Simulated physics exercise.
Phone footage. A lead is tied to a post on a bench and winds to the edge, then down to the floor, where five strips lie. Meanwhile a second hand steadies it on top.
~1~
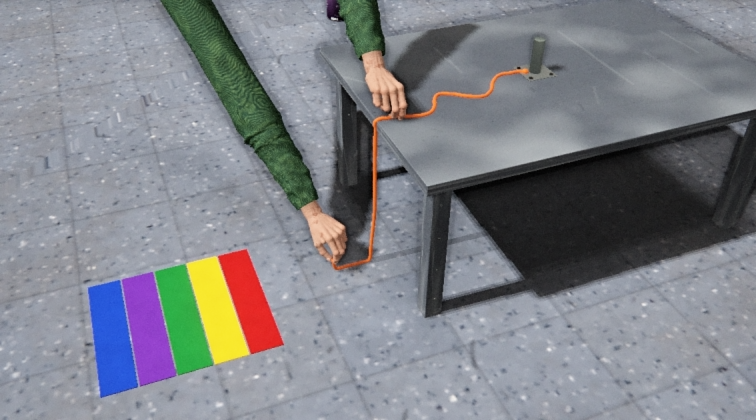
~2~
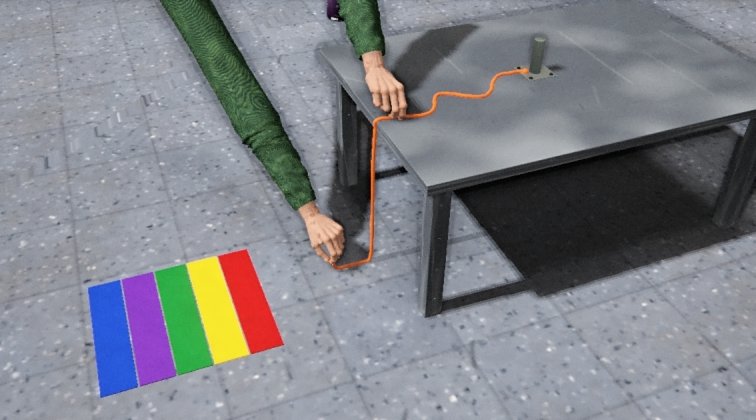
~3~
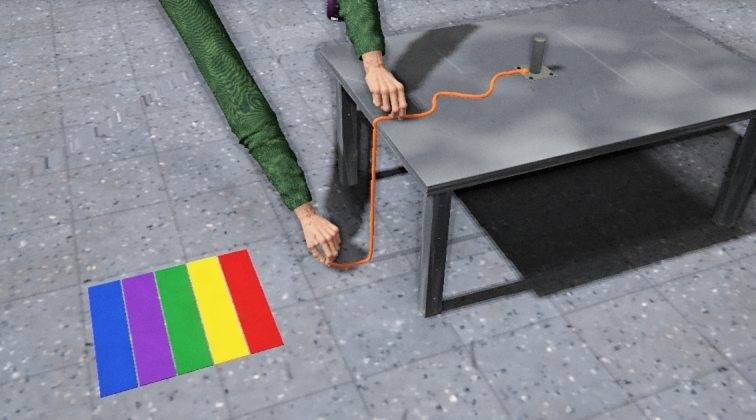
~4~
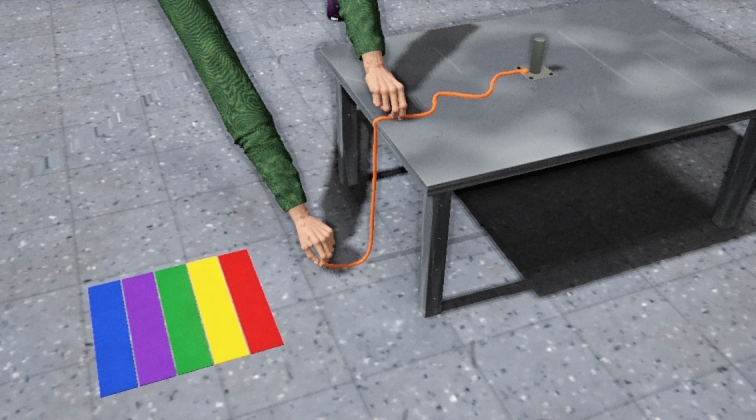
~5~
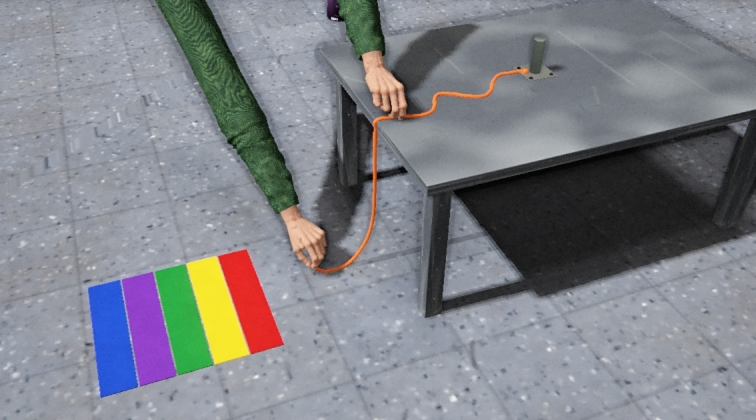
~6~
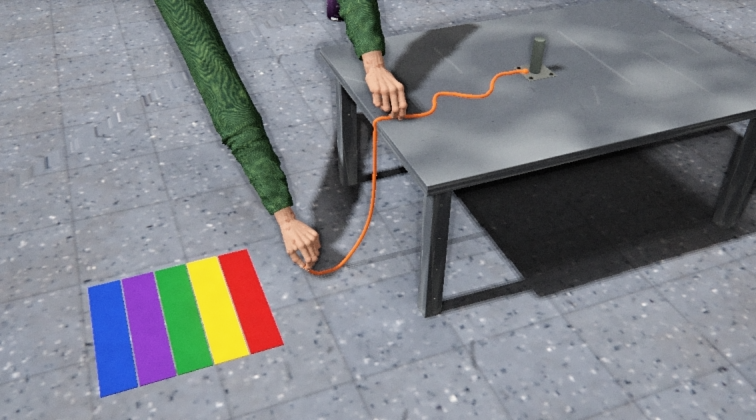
Beside a grey table, a hand draws an orange cord's end left toward coloured strips.
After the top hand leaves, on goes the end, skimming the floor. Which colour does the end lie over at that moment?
It lies over green.
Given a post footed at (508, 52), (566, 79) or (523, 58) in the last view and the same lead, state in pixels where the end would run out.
First (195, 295), then (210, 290), and last (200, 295).
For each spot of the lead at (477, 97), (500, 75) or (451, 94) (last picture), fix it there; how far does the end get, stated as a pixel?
(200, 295), (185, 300) and (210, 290).
Soon after, end near (247, 282); over red.
After that, end near (207, 293); over yellow.
At the stop, end near (182, 299); over green. Over green.
